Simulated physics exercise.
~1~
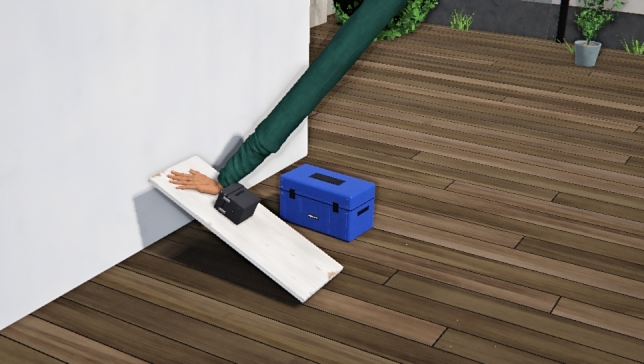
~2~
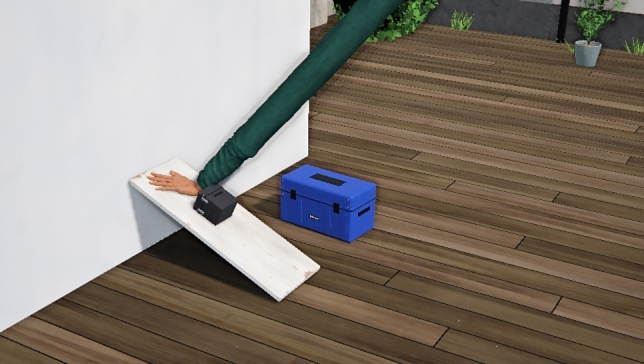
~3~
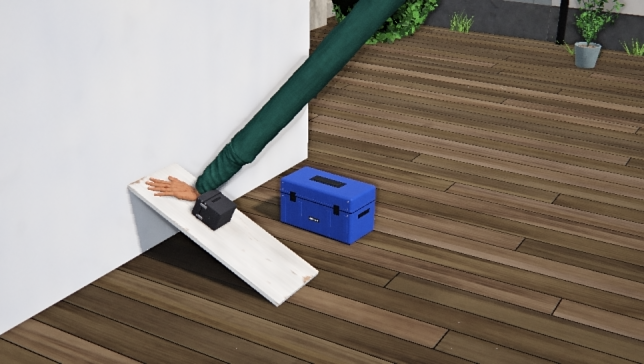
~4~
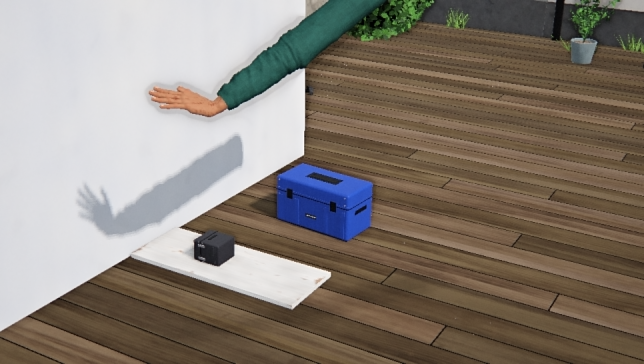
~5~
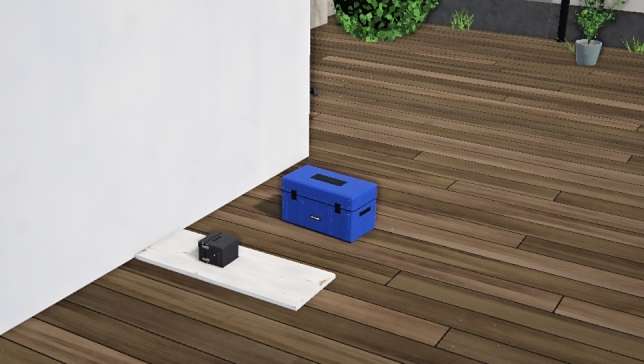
A white board with a small black box on it leans at a slant against a bare white wall, seen from above on a brown plank deck by a slightly swaying camera. A blue toolbox sits to its right, with potted greenery at the upper right. A hand in a dark green sleeve reaches in from above, resting on the board's upper end as the board shifts a little left. The hand then lets go and draws back, and the board slips down. It ends lying flat on the deck, the black box still on top, the toolbox unmoved and the arm gone.
